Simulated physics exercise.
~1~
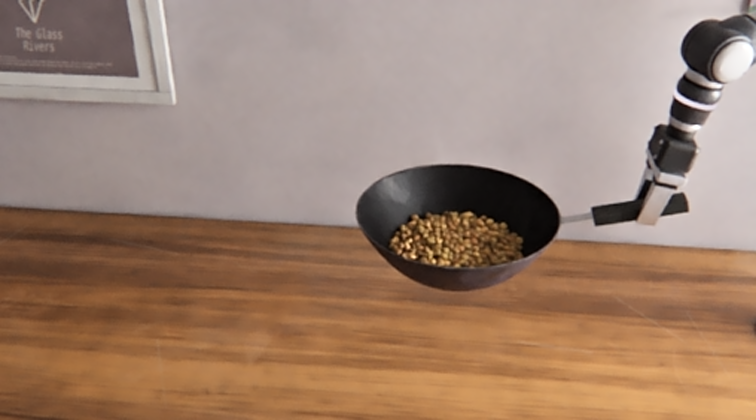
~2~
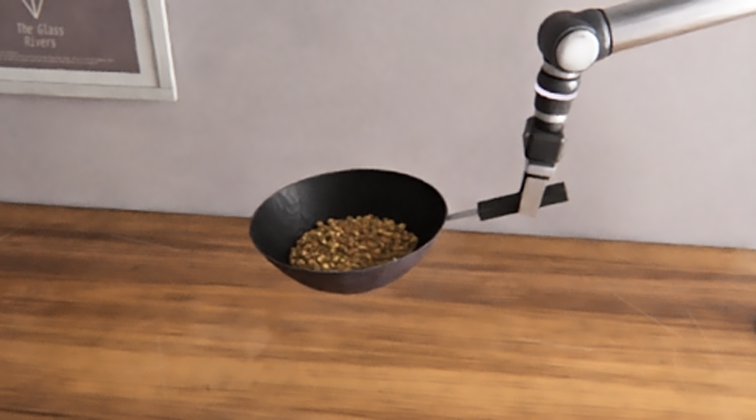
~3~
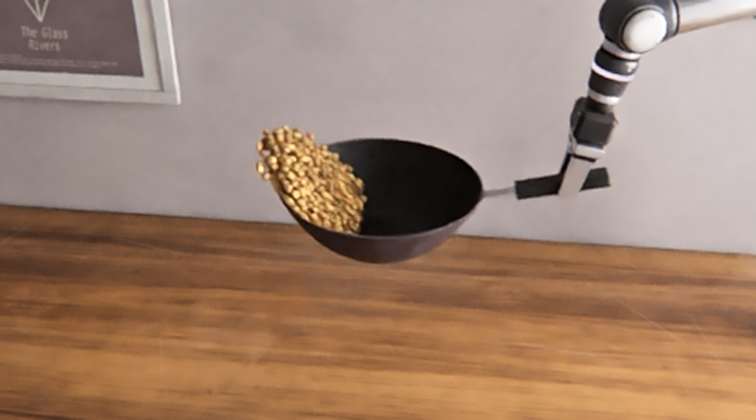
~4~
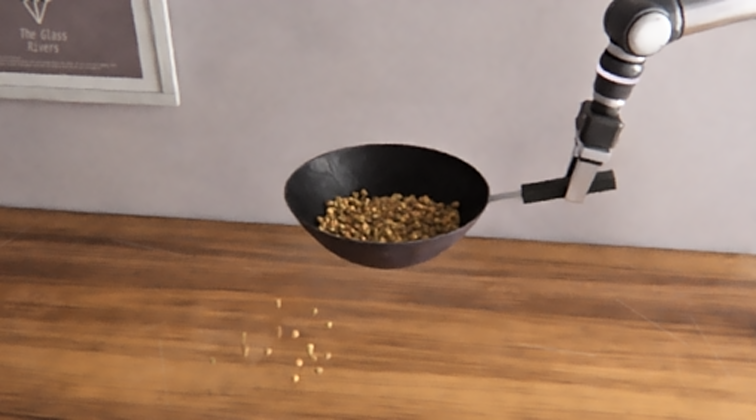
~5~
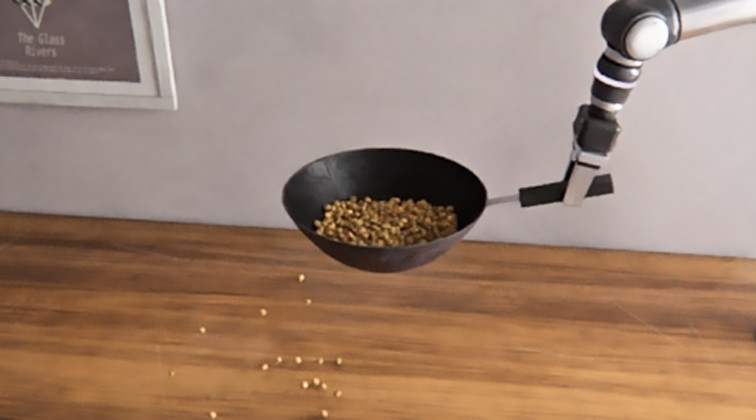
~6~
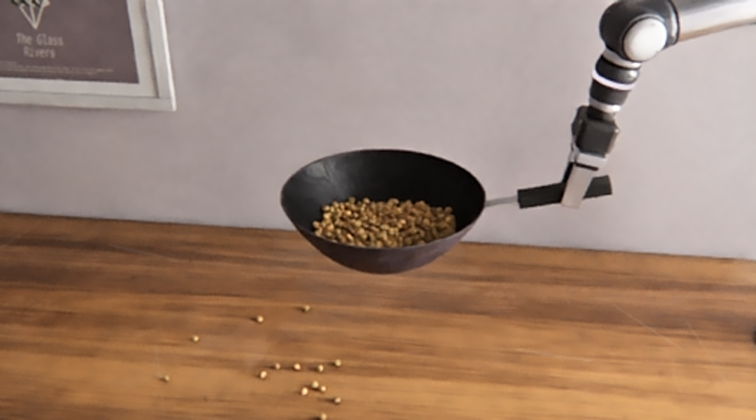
The clip opens on a robot arm gripping the handle of a dark wok that holds a heap of small golden chickpeas above a wooden table, with a framed print on the pale wall behind. The arm first carries the wok to the left. It then moves the wok up and slightly right, and the chickpeas surge up the left side and over the rim. Most drop back into the wok, while a few fall toward the table. The stray pieces scatter across the wood below, and the wok ends upright and nearly still, with most of its load inside.
